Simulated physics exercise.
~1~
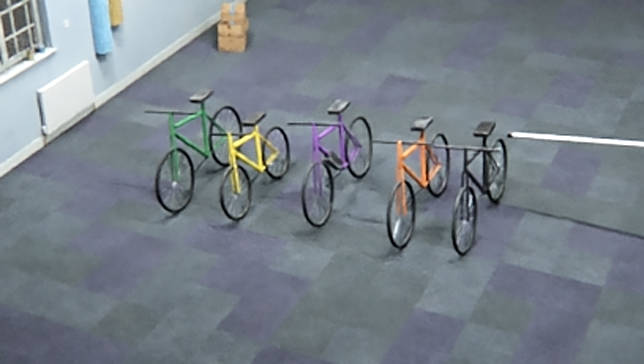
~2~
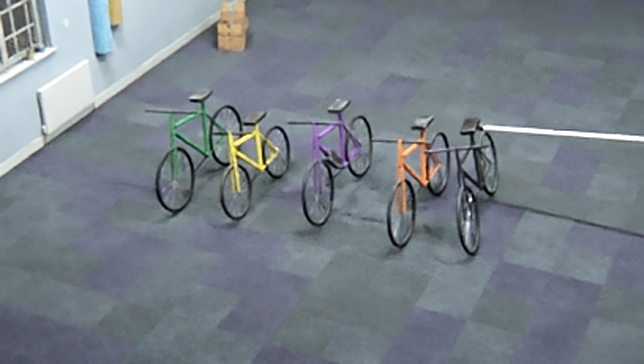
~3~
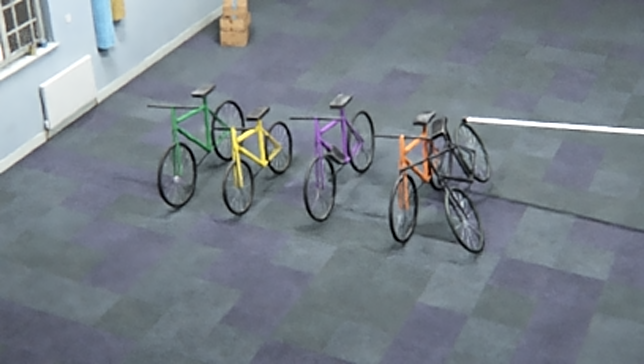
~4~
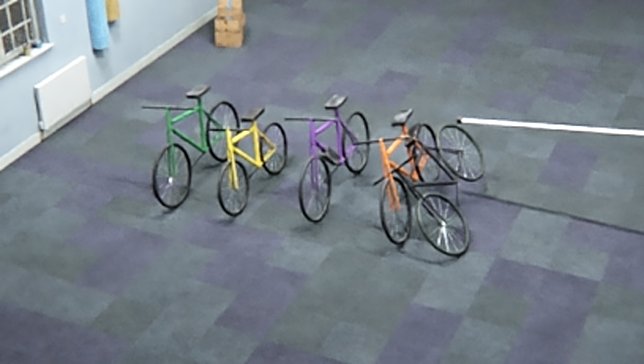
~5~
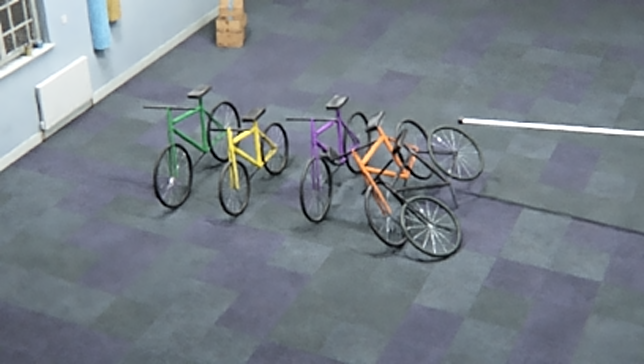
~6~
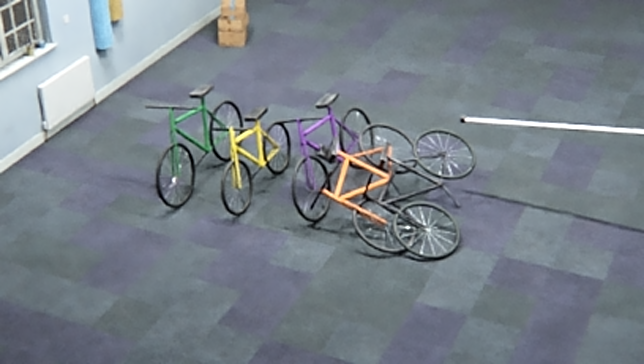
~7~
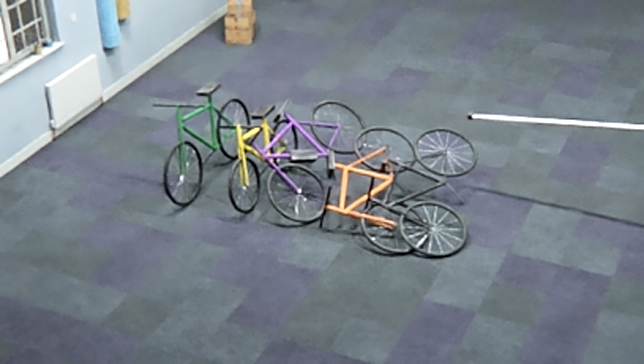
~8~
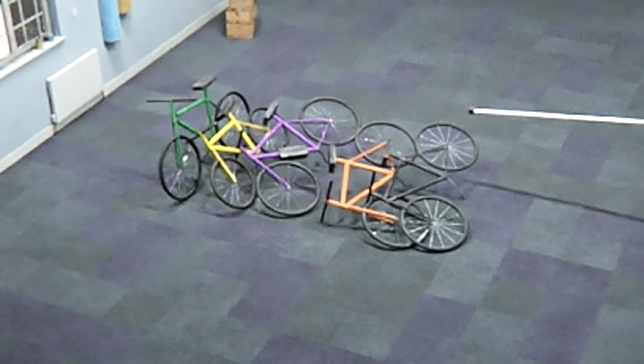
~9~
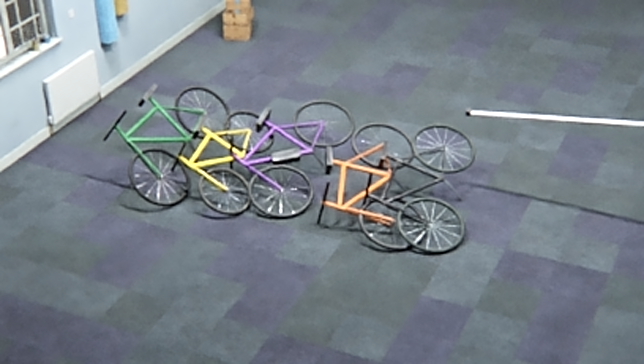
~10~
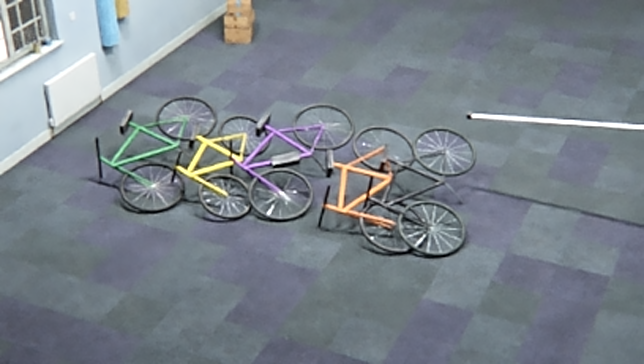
Five parked bicycles toppling leftward like dominoes, the black one tipping first and the green one last, until all lie flat.
